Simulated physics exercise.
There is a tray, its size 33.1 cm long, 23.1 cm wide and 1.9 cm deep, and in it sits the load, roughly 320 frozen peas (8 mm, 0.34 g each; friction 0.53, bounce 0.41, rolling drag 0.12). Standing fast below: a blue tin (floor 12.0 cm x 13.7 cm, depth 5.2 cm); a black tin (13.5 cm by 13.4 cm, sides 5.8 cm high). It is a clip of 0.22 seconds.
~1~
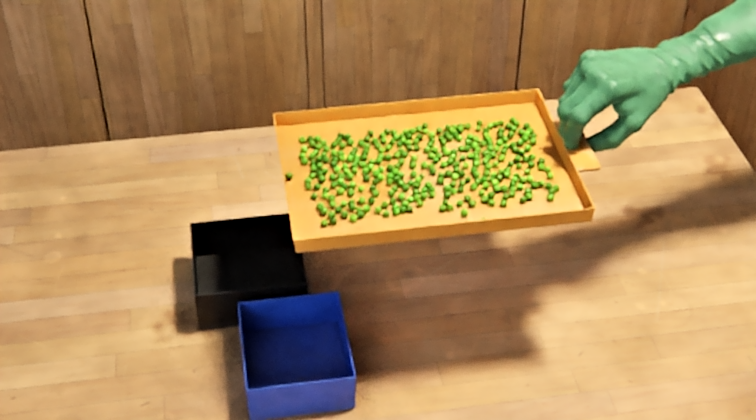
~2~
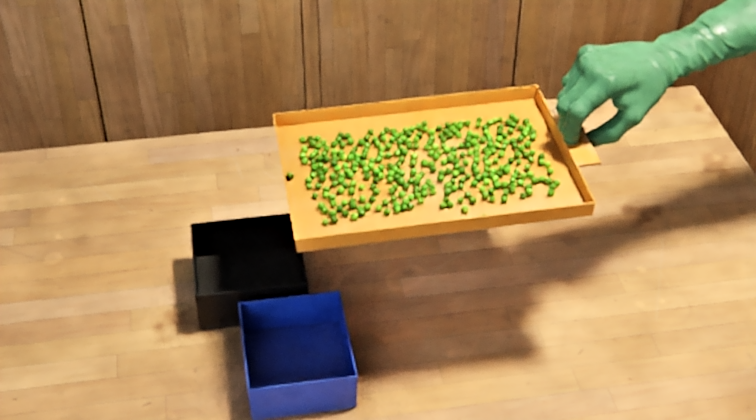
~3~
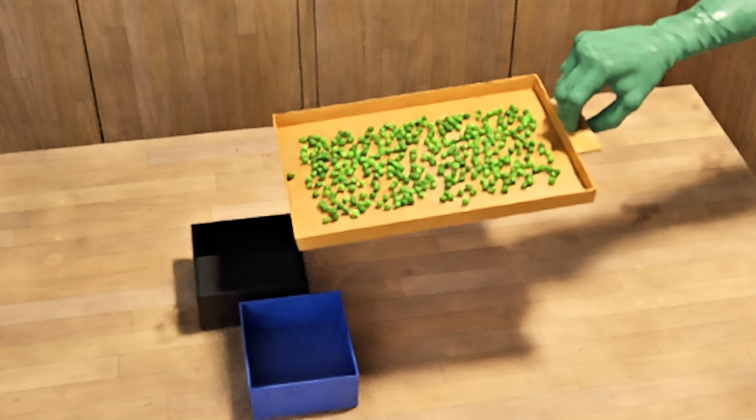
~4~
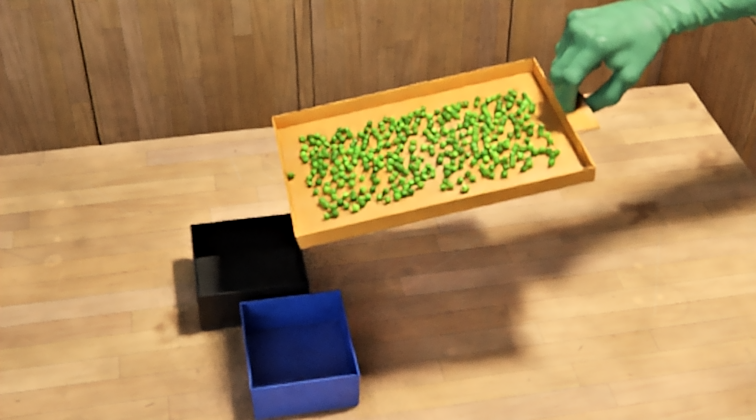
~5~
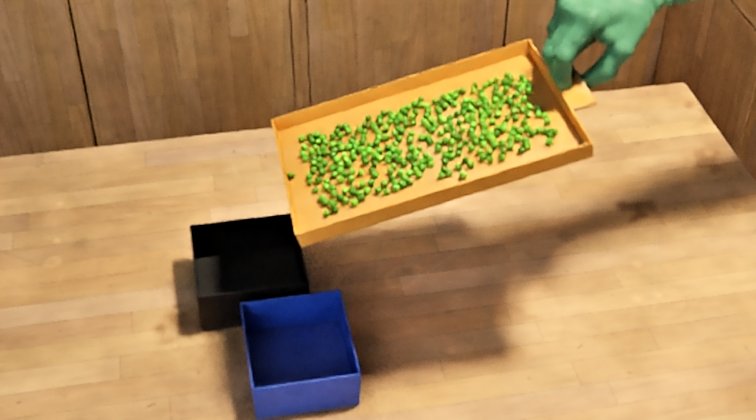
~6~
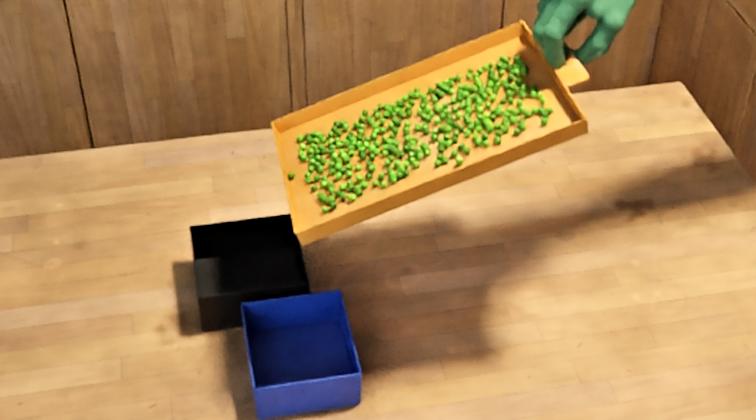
The clip shows a green-gloved hand holding an orange tray of small green peas above a blue tin and a black tin on a wooden table, then steadily raising the tray's right end so it slopes down leftward.
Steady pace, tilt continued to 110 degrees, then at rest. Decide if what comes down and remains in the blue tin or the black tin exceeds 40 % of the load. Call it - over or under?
I call it over.
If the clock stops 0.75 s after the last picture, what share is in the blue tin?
Tally so far: Close to 0 per cent.
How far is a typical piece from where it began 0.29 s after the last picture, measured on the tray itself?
My guess would be some 9 cm.
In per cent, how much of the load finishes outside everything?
30 per cent, roughly.
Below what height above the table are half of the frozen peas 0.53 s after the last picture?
About 20 centimetres.
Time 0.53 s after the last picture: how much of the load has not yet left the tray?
I'd guess close to 50 in a hundred are still on the tray.
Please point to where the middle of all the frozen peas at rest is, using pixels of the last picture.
I'd say close to (233, 275).
Then, 0.29 s after the last picture, tilt 54 degrees; tray 100 %; middle of all pieces on or above the table near (330, 115).
Then, 0.53 s after the last picture, tilt 83 degrees; black tin 5 %, tray 50 %, in the air 45 %; middle of all pieces on or above the table near (266, 177).
Then, 0.75 s after the last picture, tilt 108 degrees; black tin 40 %, tray 25 %, outside 15 %, in the air 20 %; middle of all pieces on or above the table near (238, 231).
Then, 0.97 s after the last picture, tilt 110 degrees; black tin 70 %, outside 25 %; middle of all pieces on or above the table near (224, 272).
In the end, black tin 70 %, outside 30 %.
